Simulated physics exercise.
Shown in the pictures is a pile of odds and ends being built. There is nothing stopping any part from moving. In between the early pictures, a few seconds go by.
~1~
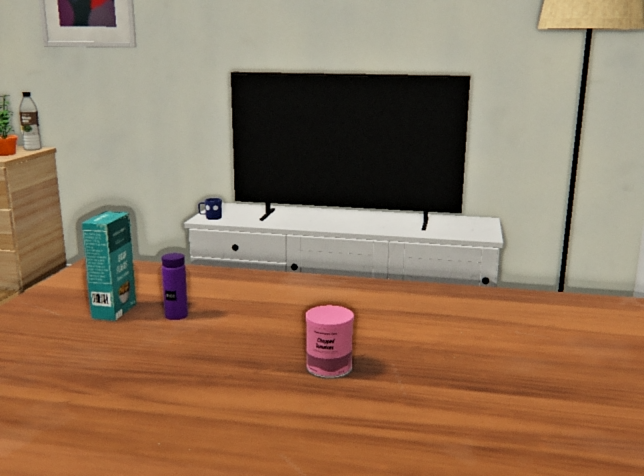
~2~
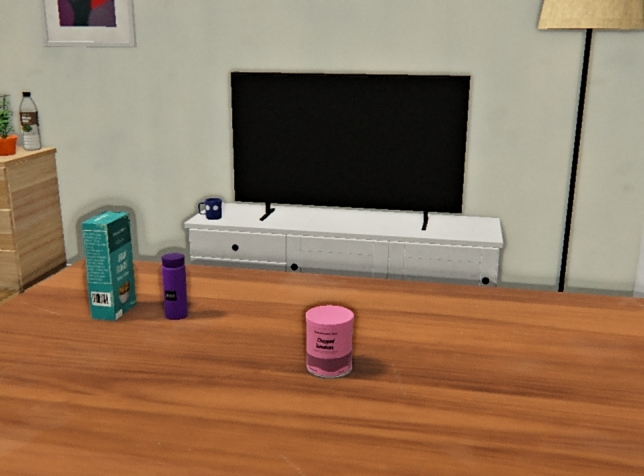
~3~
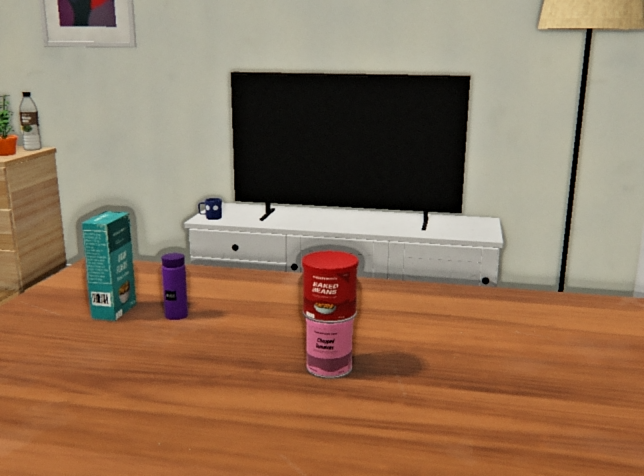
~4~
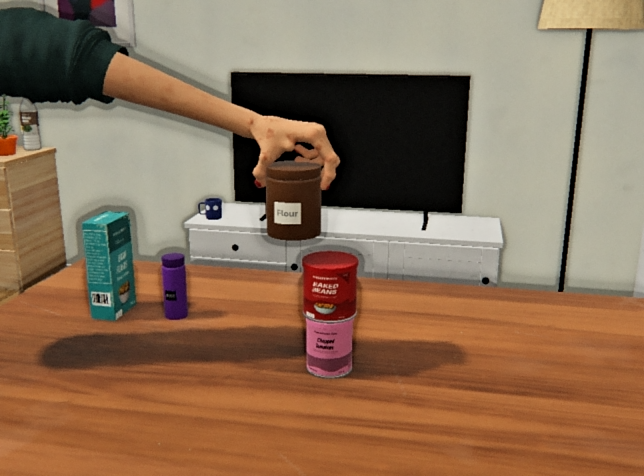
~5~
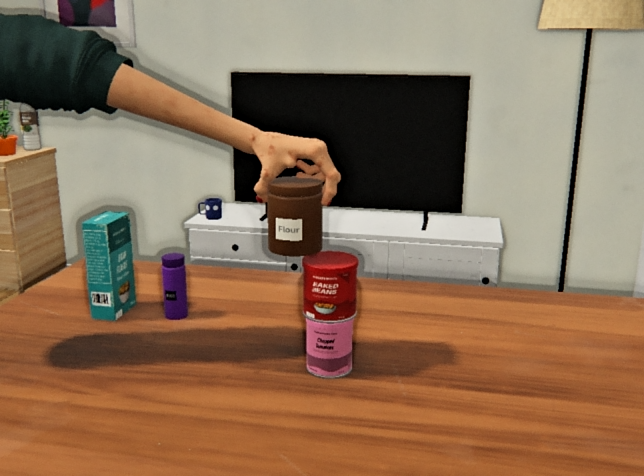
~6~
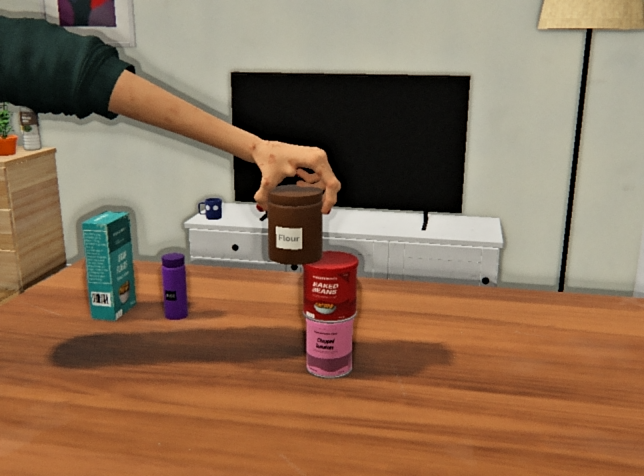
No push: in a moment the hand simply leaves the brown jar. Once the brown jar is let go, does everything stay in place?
No, the pile falls.
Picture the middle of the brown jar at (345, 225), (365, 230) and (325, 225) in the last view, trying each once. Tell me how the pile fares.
In order, the pile stands firm, then tumbles down, and lastly stands firm.
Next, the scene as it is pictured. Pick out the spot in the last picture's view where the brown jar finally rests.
The object ends up somewhere around (249, 335).
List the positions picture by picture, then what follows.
In the first frame, the last thing is not in view yet.
In the second frame, the last thing is not in view yet; purple shaker (175, 286).
In the third frame, the last thing is not in view yet; red pot (330, 287).
The fourth frame shows on its way; brown jar (294, 200); purple shaker (175, 286).
The fifth frame shows on its way; brown jar (295, 215); red pot (330, 287).
The sixth frame shows set down, still held; brown jar (295, 224); purple shaker (175, 286).
Then, 0.30 s on from there, brown jar turned 43° from how it was put near (274, 238).
Then, 0.40 s on from there, brown jar now fallen.
Then, 0.50 s on from there, things are still on the move.
In the end, fallen, brown jar; the other 4 unmoved. At the end, from the last picture's camera, brown jar near (248, 335). The pile loses its balance.
